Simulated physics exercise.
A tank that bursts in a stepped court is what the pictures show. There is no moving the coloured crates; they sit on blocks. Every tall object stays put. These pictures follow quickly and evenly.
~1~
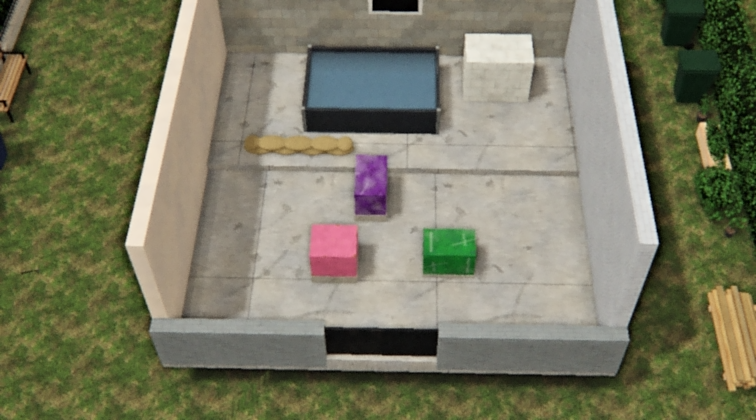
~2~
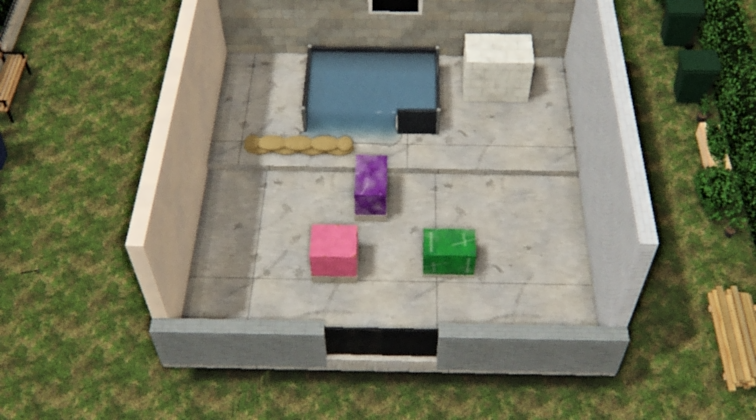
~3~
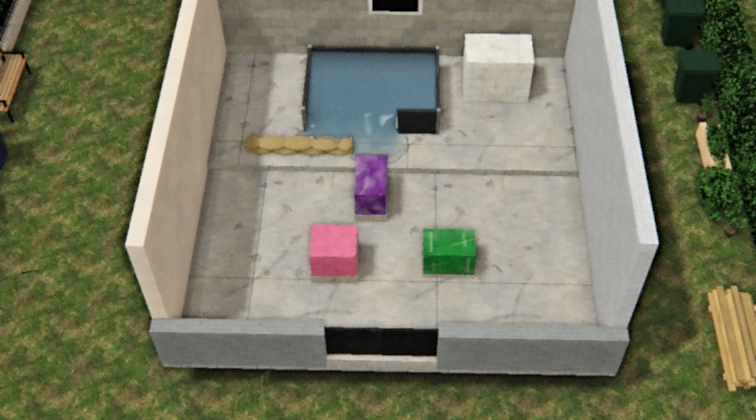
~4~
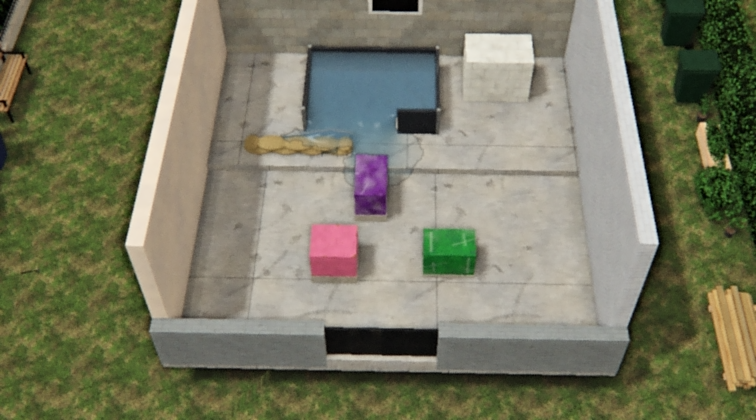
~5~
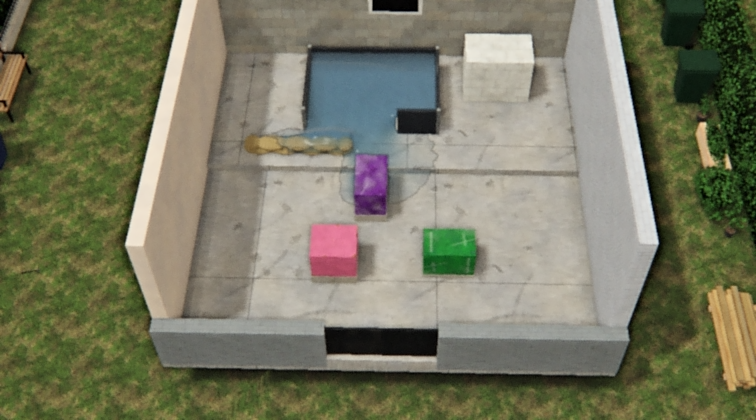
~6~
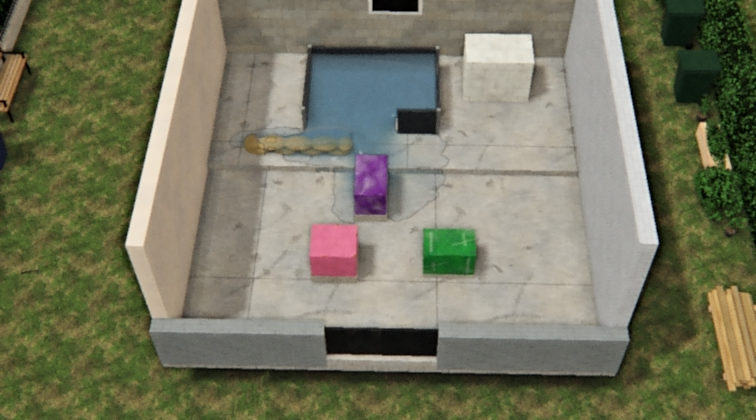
Water pouring from an opened tank in a walled court, spreading over the paving around a sandbag row and purple crate.
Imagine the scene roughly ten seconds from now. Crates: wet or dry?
Green crate, wet; purple crate, wet; pink crate, dry.
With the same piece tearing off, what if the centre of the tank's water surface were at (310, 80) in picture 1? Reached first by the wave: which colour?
Answer: The purple-painted one.
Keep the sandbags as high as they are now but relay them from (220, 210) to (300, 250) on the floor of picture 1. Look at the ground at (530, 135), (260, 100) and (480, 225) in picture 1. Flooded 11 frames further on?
As listed: Unflooded, unflooded, submerged.
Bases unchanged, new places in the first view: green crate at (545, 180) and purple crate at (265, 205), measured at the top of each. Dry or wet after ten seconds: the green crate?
Simply put, the green crate is drenched.
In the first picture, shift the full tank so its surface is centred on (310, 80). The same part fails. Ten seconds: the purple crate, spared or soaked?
Purple crate: Untouched.
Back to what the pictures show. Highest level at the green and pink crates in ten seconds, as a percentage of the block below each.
Roughly 200 and 60 per cent respectively.
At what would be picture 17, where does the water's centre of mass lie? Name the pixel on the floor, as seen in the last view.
I'd place it roughly at (359, 136).
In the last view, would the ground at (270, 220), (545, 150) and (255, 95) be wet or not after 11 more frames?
Point one sodden, point two left clear, point three sodden.
A moment on, water covers 25 % of the floor; the green crate water round its plinth, the purple crate water round its plinth, the pink crate water round its plinth.
Next, water covers 50 % of the floor; the green crate water round its plinth, the purple crate water round its plinth, the pink crate water round its plinth.
Then, water covers 60 % of the floor; the green crate water round its plinth, the purple crate water round its plinth, the pink crate water round its plinth.
Later, water covers 75 % of the floor; the green crate water round its plinth, the purple crate water round its plinth, the pink crate water round its plinth.
In the end, water covers 85 % of the floor; the green crate was topped, the purple crate was topped, the pink crate stayed above the water.
